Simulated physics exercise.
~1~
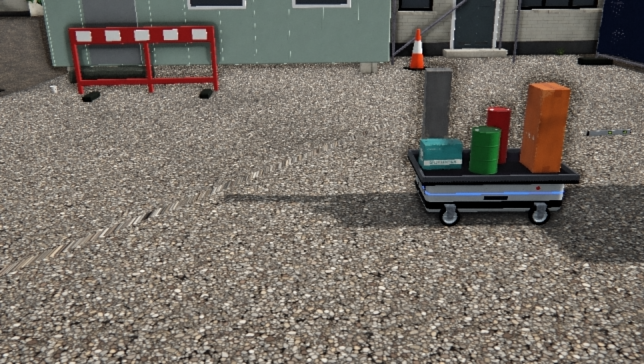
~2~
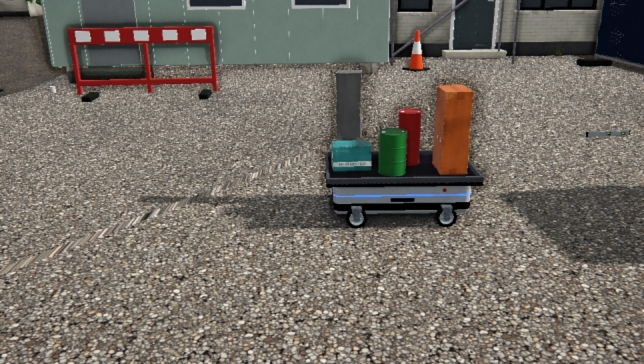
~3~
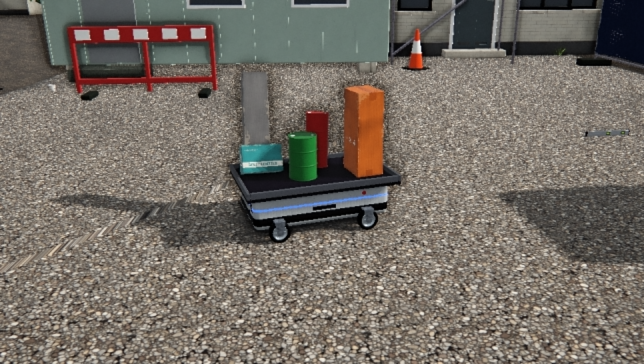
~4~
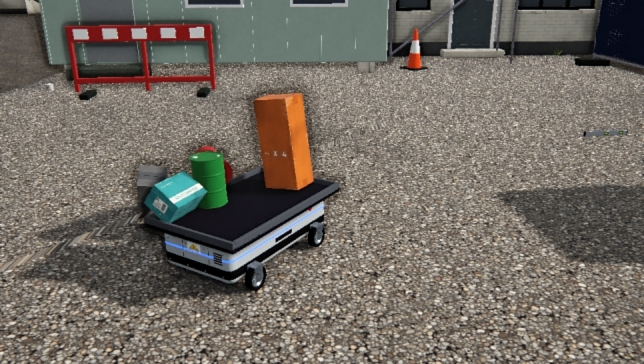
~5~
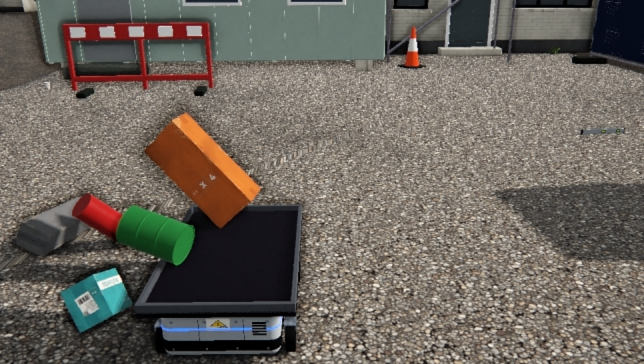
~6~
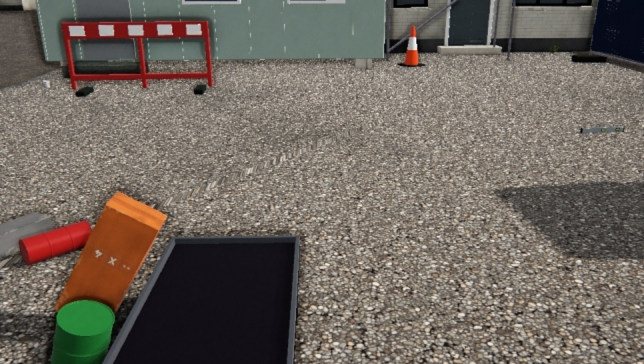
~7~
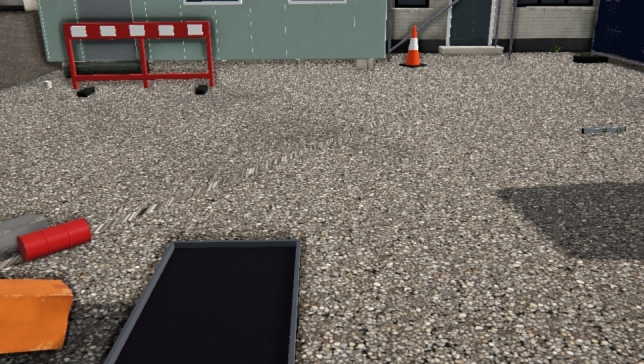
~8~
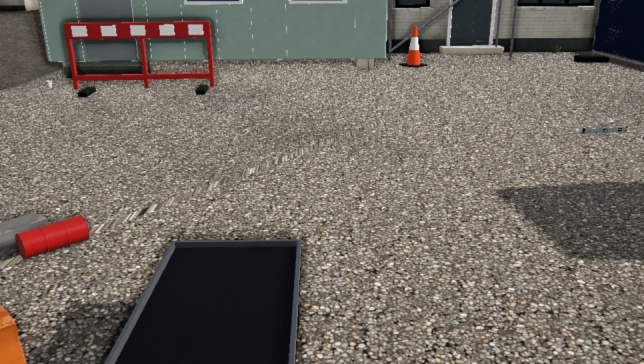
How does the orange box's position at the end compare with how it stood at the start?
At the start the orange box stands upright on the cart's deck. By the end it is lying on its side on the gravel to the left of the cart.
